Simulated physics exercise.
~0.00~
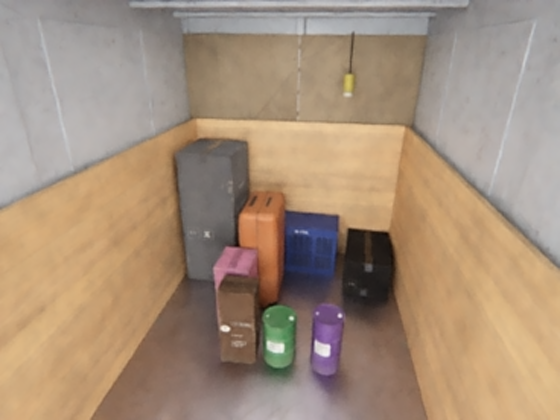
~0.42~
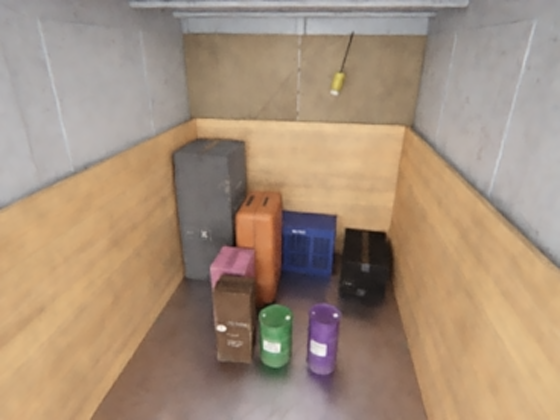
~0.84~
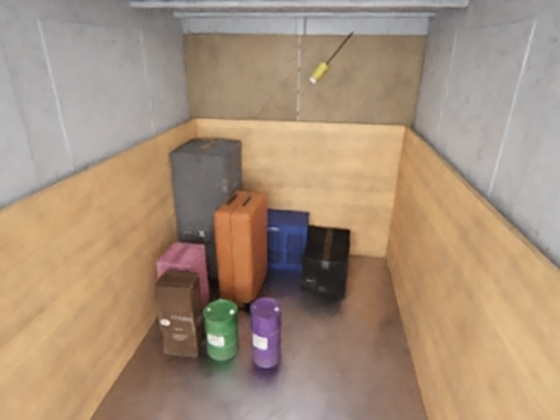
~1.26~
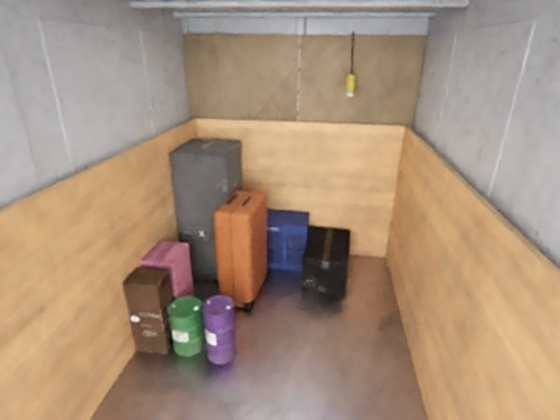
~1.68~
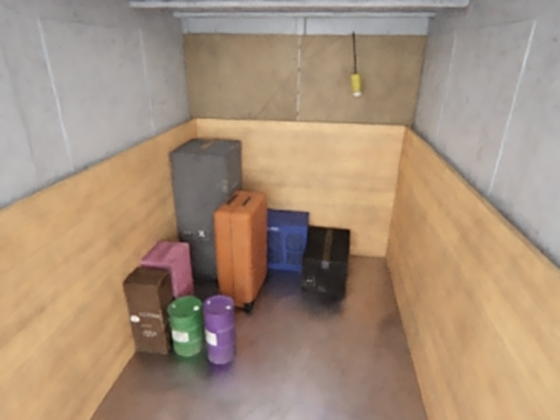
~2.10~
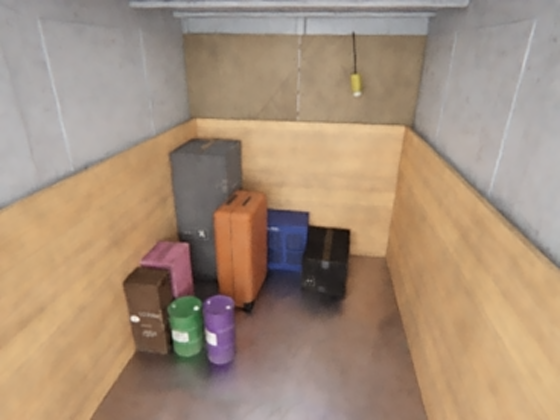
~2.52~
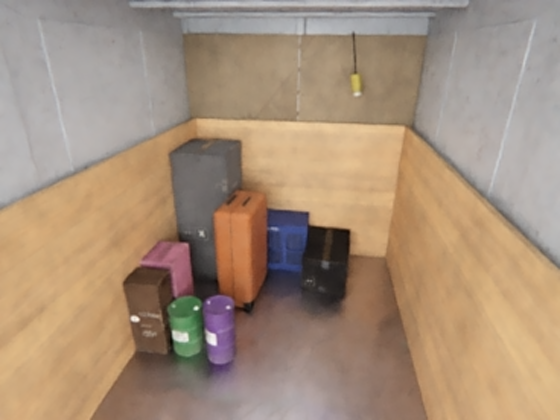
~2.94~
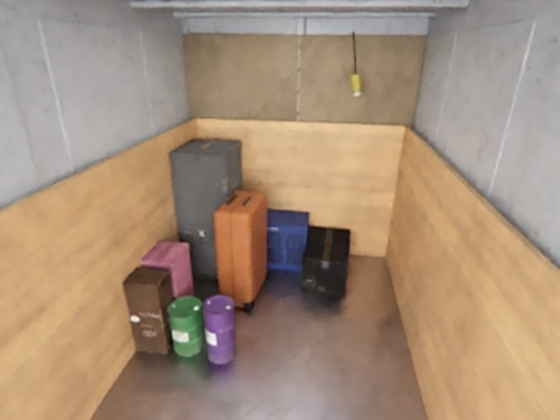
Suitcases, boxes and two small drums slide left across the van floor and stay upright.
